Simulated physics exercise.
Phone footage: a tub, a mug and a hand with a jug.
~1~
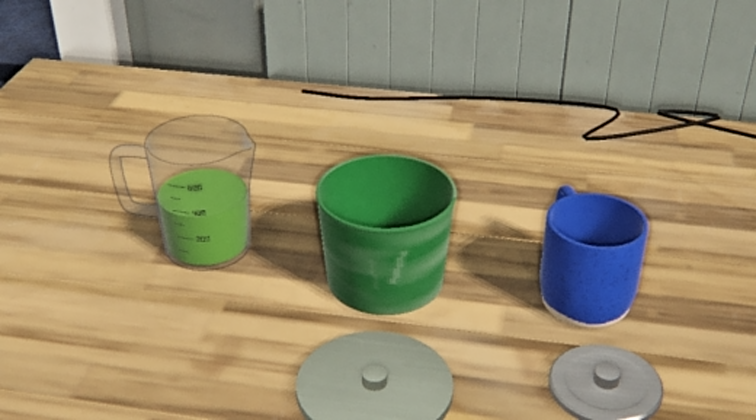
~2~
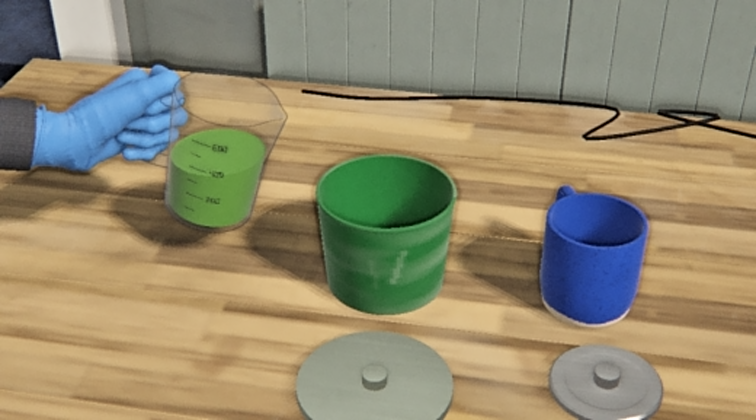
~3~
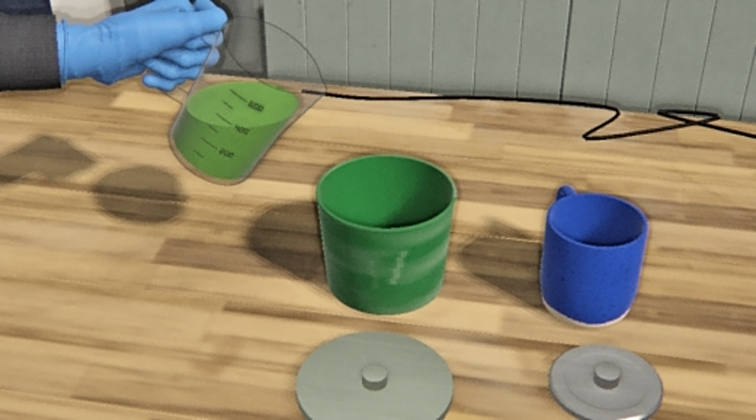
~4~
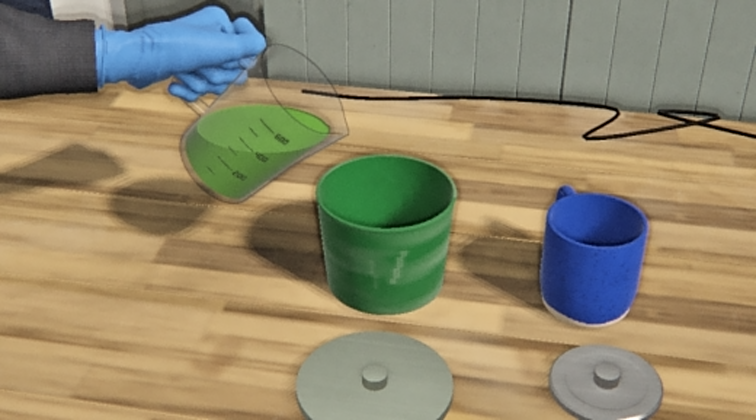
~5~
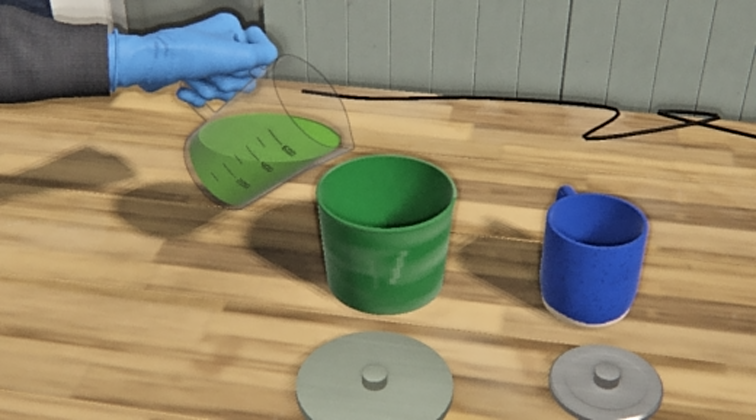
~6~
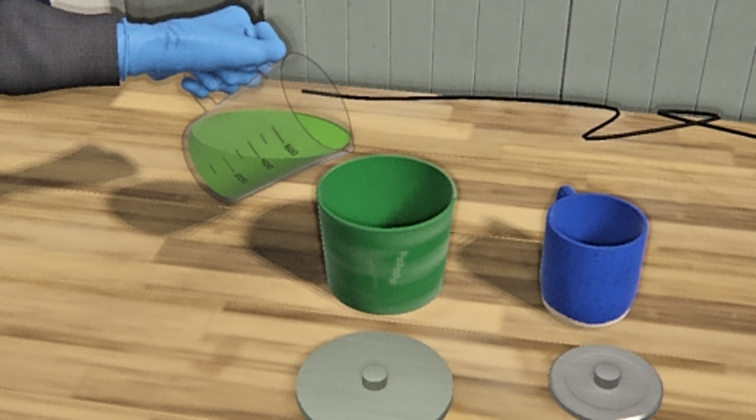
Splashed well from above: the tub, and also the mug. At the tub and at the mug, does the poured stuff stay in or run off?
At the tub it stays in; at the mug it stays in.
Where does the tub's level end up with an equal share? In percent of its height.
Around 15 in a hundred.
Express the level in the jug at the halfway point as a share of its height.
Level note: Near 25 %.
Soon after, the green juice goes into the tub.
Later, the green juice goes into the mug.
In the end, the tub has its share inside; the mug has its share inside.
